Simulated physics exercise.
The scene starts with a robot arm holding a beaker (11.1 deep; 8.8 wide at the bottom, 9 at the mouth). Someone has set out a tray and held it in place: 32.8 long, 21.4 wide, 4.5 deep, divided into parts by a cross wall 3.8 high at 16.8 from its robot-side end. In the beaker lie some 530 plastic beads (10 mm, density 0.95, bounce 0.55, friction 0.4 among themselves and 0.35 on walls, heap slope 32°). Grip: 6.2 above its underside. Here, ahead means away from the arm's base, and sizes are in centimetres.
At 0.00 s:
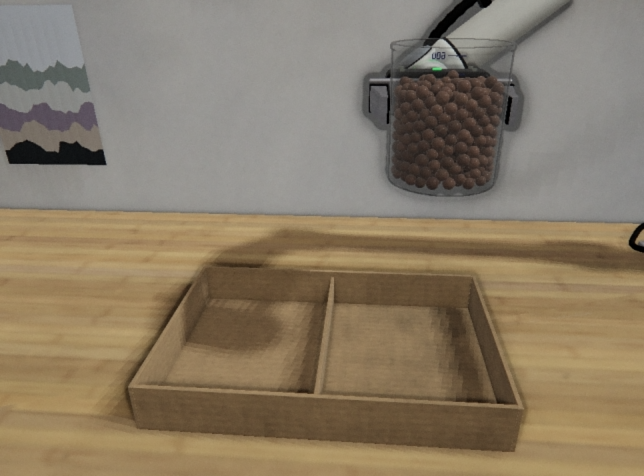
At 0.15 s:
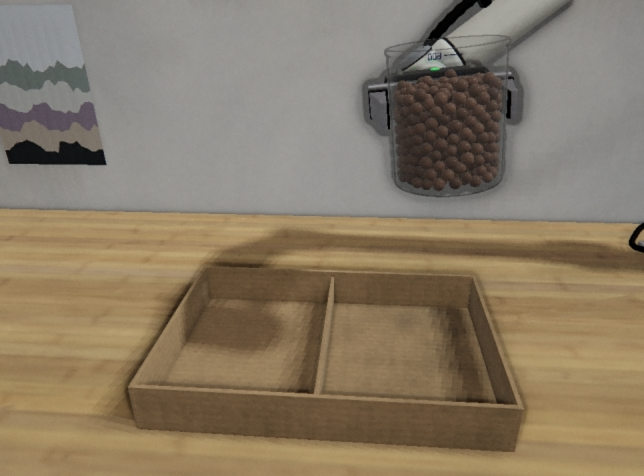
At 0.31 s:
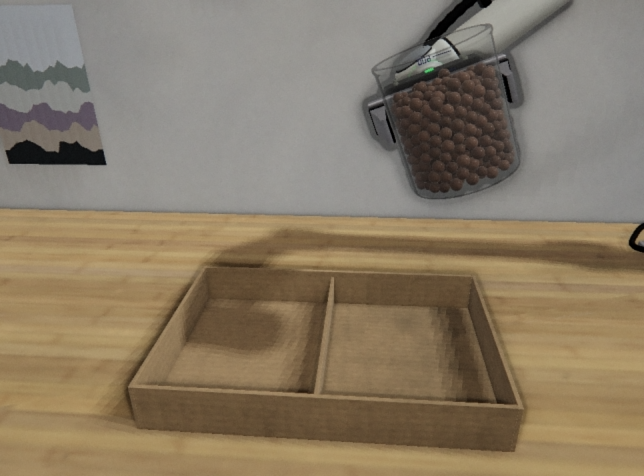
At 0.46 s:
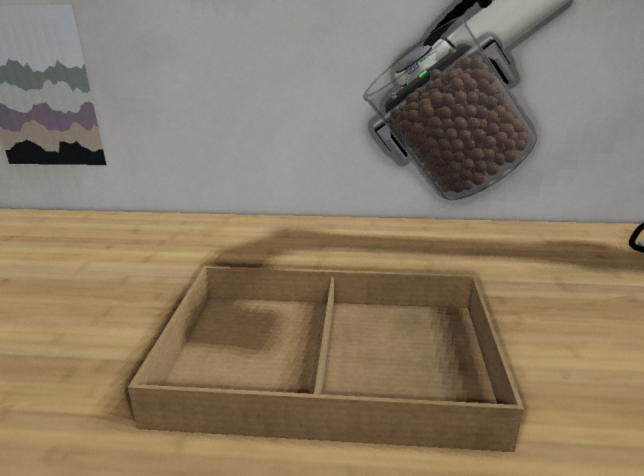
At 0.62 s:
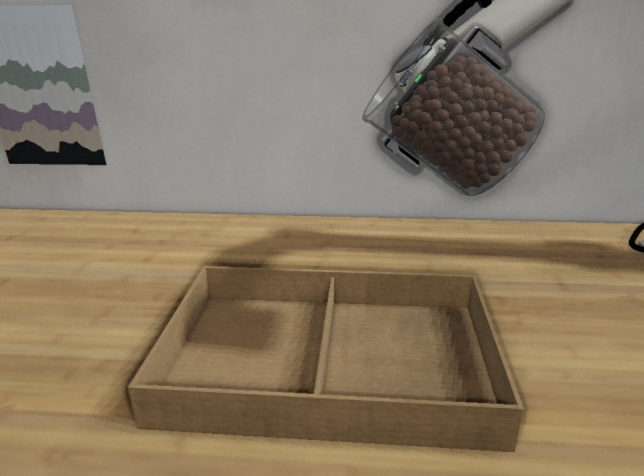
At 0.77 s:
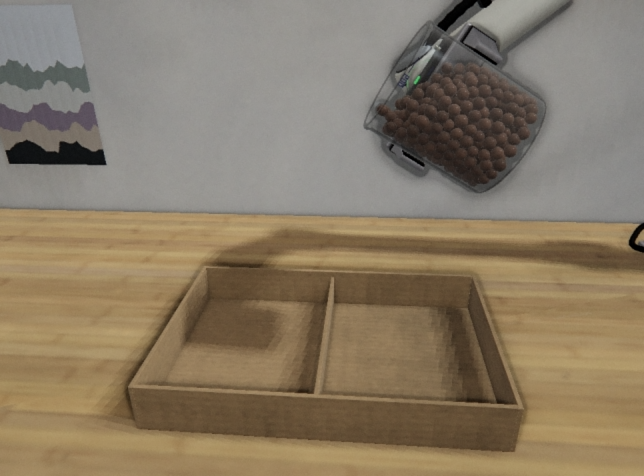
In this clip, a robot arm holds a clear beaker of brown beads above a wooden table with a divided tray, then steadily tilts it to the left, the beads shifting toward its mouth while the tray stays still.
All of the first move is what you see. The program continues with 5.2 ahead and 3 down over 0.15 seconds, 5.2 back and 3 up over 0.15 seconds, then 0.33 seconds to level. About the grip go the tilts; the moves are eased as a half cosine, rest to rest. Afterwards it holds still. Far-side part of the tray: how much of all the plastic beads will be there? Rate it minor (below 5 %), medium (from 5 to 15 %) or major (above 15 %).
Rated: Minor.
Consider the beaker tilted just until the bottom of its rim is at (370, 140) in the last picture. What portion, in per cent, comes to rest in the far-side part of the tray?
15 percent or so.
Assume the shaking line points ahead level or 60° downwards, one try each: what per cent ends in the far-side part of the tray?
Roughly 10 per cent, then 0 per cent.
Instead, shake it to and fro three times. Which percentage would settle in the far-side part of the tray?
In that case it would be near 10 percent.
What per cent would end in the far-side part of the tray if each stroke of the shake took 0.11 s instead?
Roughly 5 percent would.
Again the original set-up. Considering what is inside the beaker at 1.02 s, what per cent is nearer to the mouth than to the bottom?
About 40 percent.
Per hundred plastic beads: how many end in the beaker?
My estimate would be some 95 percent.
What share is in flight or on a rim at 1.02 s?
2 per cent.
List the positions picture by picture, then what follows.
The first picture shows the beaker middle at (446, 116), level; upper third of the load around (451, 99), from x 395 to 500, top at y 75; 527 in the beaker.
The second picture shows the beaker middle at (446, 116), tilted 6° forward; upper third of the load around (451, 99), from x 400 to 495, top at y 75.
The third picture shows the beaker middle at (448, 116), tilted 20° forward; upper third of the load around (456, 99), from x 395 to 510, top at y 70.
The fourth picture shows the beaker middle at (451, 115), tilted 39° forward; upper third of the load around (460, 98), from x 395 to 525, top at y 60.
The fifth picture shows the beaker middle at (452, 113), tilted 53° forward; upper third of the load around (464, 95), from x 395 to 530, top at y 60.
The sixth picture shows the beaker middle at (453, 113), tilted 59° forward; upper third of the load around (467, 97), from x 385 to 530, top at y 70; 527 in the beaker.
After 1.02 s, tilted 59° forward, highest piece 28 above the table; 517 in the beaker, 10 in flight or on a rim.
After 1.27 s, tilted 19° forward, highest piece 31 above the table; 502 in the beaker, 12 in the robot-side part, 11 in the far-side part, 2 in flight or on a rim.
After 1.60 s, level, highest piece 31 above the table; 502 in the beaker, 12 in the robot-side part, 11 in the far-side part, 1 on the table or floor, 1 in flight or on a rim.
After 2.65 s, level, highest piece 31 above the table; 502 in the beaker, 13 in the robot-side part, 11 in the far-side part, 1 on the table or floor.
In the end, 502 in the beaker, 13 in the robot-side part, 11 in the far-side part, 1 on the table or floor. That is 2 % in the far-side part of the tray.
